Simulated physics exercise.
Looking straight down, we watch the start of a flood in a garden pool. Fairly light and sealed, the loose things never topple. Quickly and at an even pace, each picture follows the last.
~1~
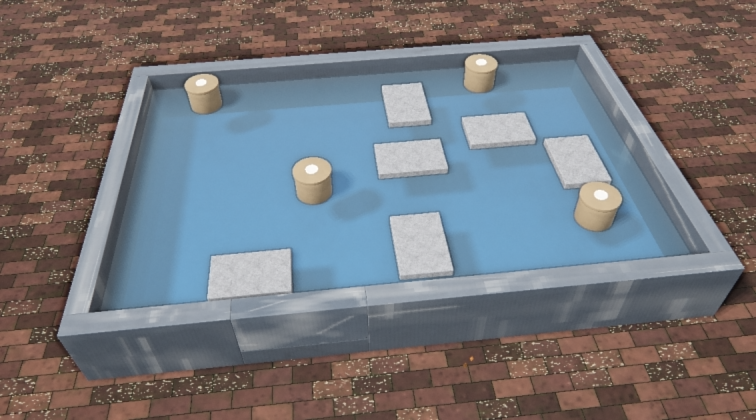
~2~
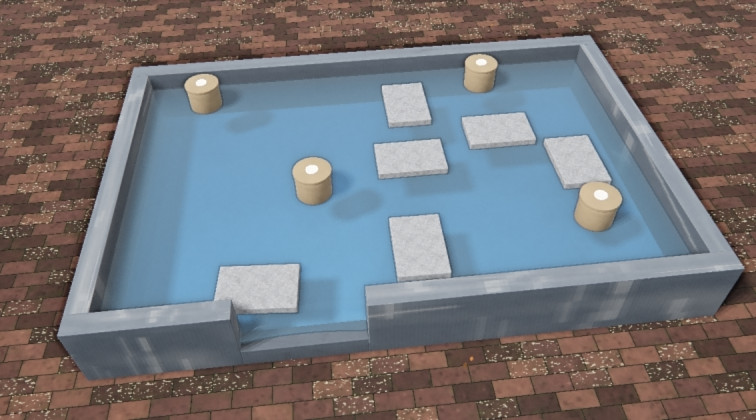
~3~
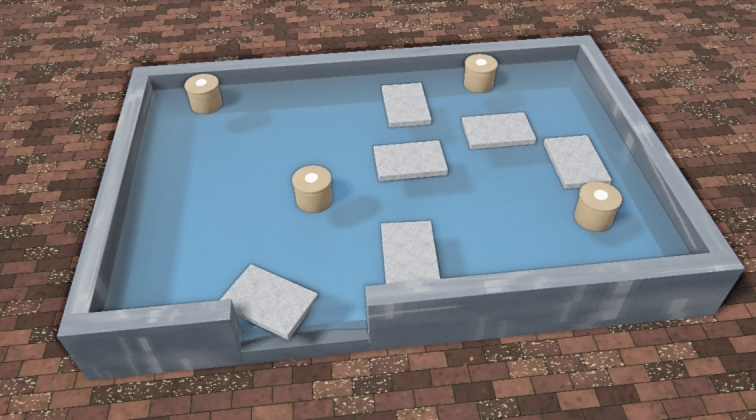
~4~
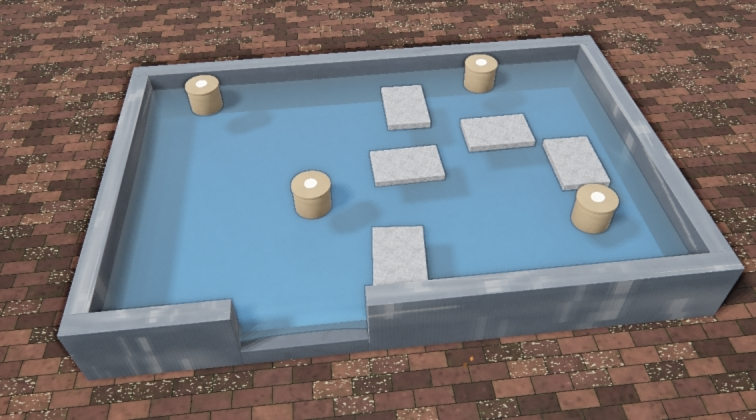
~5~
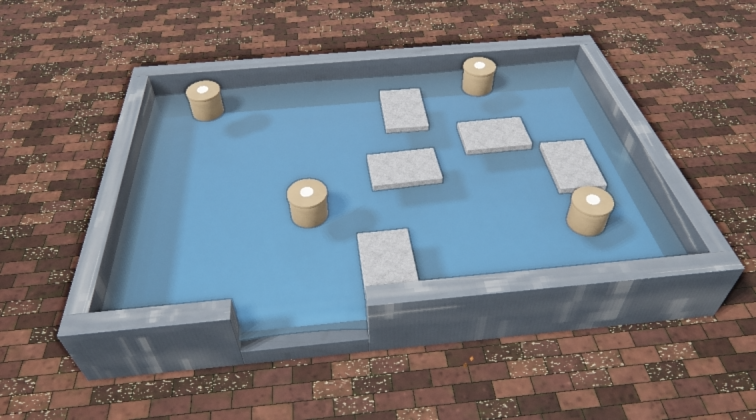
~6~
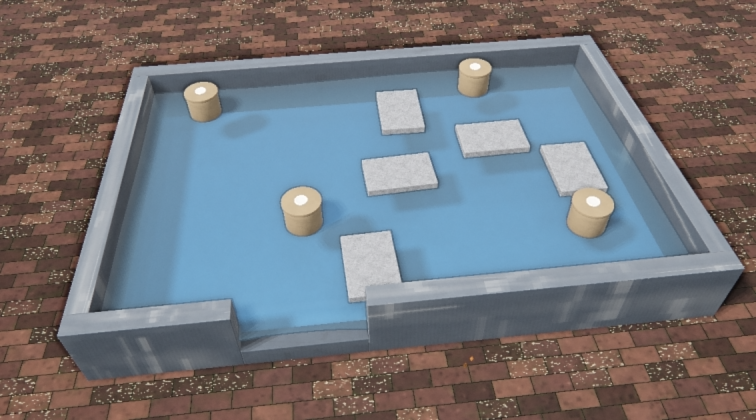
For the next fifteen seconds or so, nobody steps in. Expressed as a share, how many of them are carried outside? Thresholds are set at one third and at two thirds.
The share is one third to two thirds.
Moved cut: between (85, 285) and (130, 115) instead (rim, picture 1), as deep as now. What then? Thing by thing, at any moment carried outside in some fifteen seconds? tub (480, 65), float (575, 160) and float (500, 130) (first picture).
Turn by turn - stays put, stays put, stays put.
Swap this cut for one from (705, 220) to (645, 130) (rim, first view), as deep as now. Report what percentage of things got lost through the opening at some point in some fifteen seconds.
Estimate: Close to 60 per cent.
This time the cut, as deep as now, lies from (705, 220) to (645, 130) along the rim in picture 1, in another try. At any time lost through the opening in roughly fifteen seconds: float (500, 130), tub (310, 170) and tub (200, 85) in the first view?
In the order given: Escapes, remains, remains.
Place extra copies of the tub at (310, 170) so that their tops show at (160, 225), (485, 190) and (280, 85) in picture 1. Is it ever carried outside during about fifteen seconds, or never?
The first leaves, the second leaves, and the third does not leave.
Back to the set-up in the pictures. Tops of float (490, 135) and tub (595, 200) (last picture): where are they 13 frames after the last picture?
The first should be around (468, 155) and the second around (565, 219).
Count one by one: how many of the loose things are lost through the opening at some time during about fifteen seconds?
The count is 4.
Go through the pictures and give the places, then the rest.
A float at (420, 242) floats; a tub at (312, 170) floats; 0 of 10 have shifted, in the first picture.
A float at (419, 244) floats; a tub at (312, 170) floats; 1 of 10 have shifted, in the second picture.
A float at (410, 251) floats, close to its start; a tub at (312, 179), afloat, close to its start; 2 of 10 have shifted, in the third picture.
A float at (399, 256) floats, close to its start; a tub at (311, 184) floats, close to its start; 4 of 10 have shifted, in the fourth picture.
A float at (388, 260), afloat, close to its start; a tub at (307, 193) floats, close to its start; 4 of 10 have shifted, in the fifth picture.
A float at (371, 263) floats, close to its start; a tub at (301, 201), afloat, close to its start; 8 of 10 have shifted, in the sixth picture.
A moment on, 1 of 10 are out; 9 afloat.
Next, 3 of 10 are out; 7 afloat.
Later, 4 of 10 are out; 6 afloat.
In the end, 4 of 10 are out; 6 afloat.
